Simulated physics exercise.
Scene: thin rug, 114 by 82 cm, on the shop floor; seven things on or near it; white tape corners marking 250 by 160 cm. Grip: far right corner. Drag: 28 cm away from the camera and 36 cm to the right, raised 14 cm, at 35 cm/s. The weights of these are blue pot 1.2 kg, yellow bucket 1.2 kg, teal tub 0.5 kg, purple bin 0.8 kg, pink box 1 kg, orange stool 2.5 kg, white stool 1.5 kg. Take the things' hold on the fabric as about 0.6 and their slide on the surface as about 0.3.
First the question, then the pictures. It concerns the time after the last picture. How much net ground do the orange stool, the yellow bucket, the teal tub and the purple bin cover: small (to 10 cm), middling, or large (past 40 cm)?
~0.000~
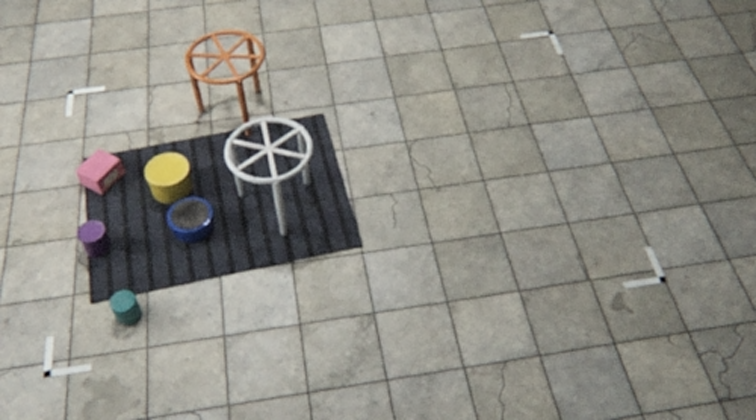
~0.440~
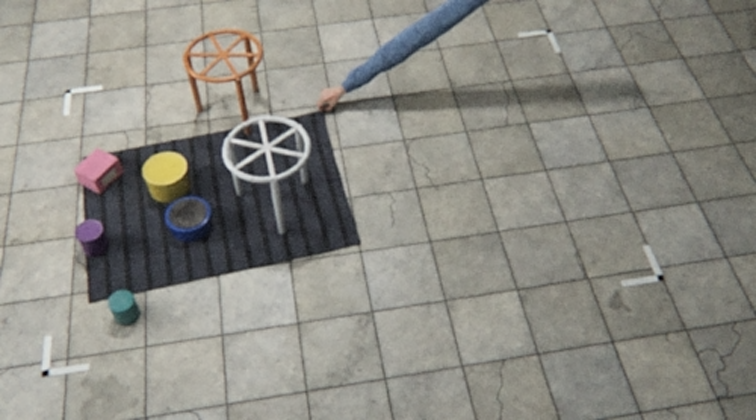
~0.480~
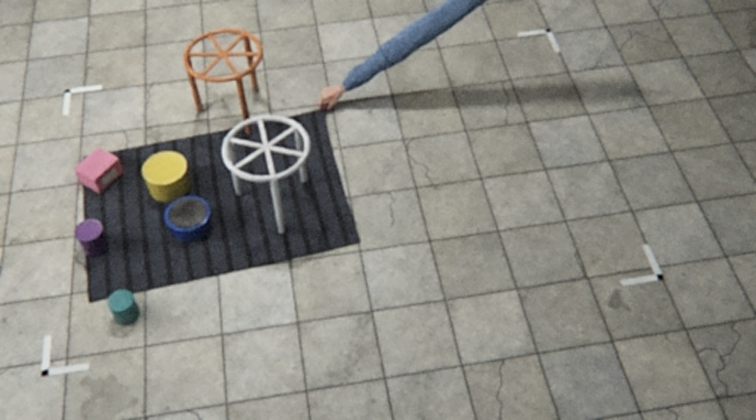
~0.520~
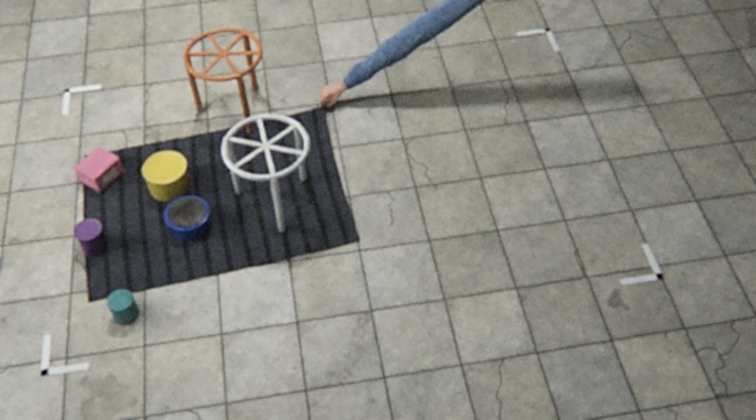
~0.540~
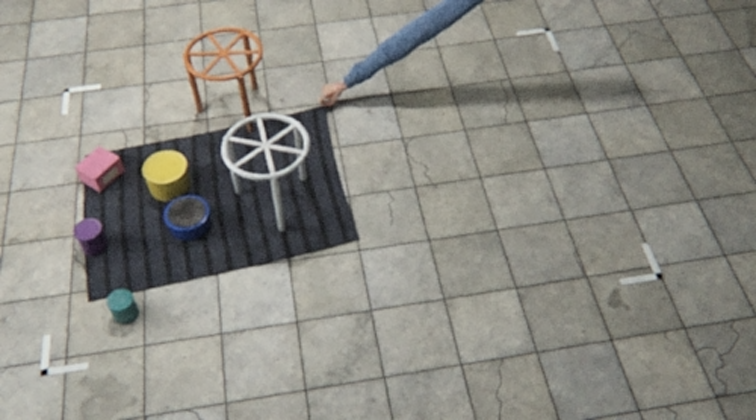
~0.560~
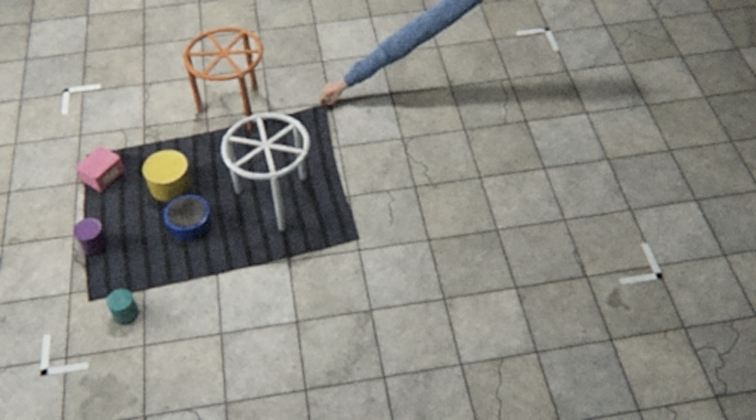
Orange stool: Middling; yellow bucket: Large; teal tub: Small; purple bin: Large.
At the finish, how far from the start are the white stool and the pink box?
For the white stool it's 60 cm, and for the pink box it's 45 cm.
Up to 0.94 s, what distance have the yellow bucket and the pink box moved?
Yellow bucket 15 cm, pink box 15 cm.
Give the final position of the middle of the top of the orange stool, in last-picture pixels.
It comes to rest close to (284, 72).
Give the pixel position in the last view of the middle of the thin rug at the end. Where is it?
(299, 142) or thereabouts.
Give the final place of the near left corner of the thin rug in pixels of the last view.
Around pixel (199, 245).
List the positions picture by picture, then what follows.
Orange stool (225, 55); yellow bucket (167, 169); teal tub (122, 301); purple bin (91, 231); thin rug corners (90, 304) (363, 246), in the first frame.
Thin rug corners (89, 303) (361, 244); grip (323, 111), in the second frame.
Thin rug corners (89, 303) (361, 242); grip (323, 109), in the third frame.
Thin rug corners (88, 302) (360, 241); grip (324, 107), in the fourth frame.
Thin rug corners (88, 302) (360, 240); grip (324, 106), in the fifth frame.
Orange stool (224, 52); yellow bucket (165, 167); teal tub (119, 300); purple bin (87, 229); thin rug corners (88, 301) (360, 239); grip (325, 105), in the sixth frame.
At 0.9 s, middle of the thin rug at (238, 178); yellow bucket 14 cm off its start, purple bin 14 cm off its start, orange stool 6 cm off its start.
At 1.3 s, middle of the thin rug at (257, 165); yellow bucket 26 cm off its start, purple bin 25 cm off its start, orange stool 12 cm off its start.
At 1.7 s, middle of the thin rug at (285, 155); yellow bucket 41 cm off its start at (240, 123), purple bin 39 cm off its start at (169, 184), orange stool 18 cm off its start at (262, 81).
At 2.1 s, middle of the thin rug at (298, 143); yellow bucket 49 cm off its start, purple bin 48 cm off its start, orange stool 28 cm off its start.
At 2.7 s, middle of the thin rug at (299, 142); yellow bucket 50 cm off its start at (255, 113), purple bin 49 cm off its start at (192, 177), orange stool 29 cm off its start at (284, 72), teal tub 0 cm off its start at (119, 300).
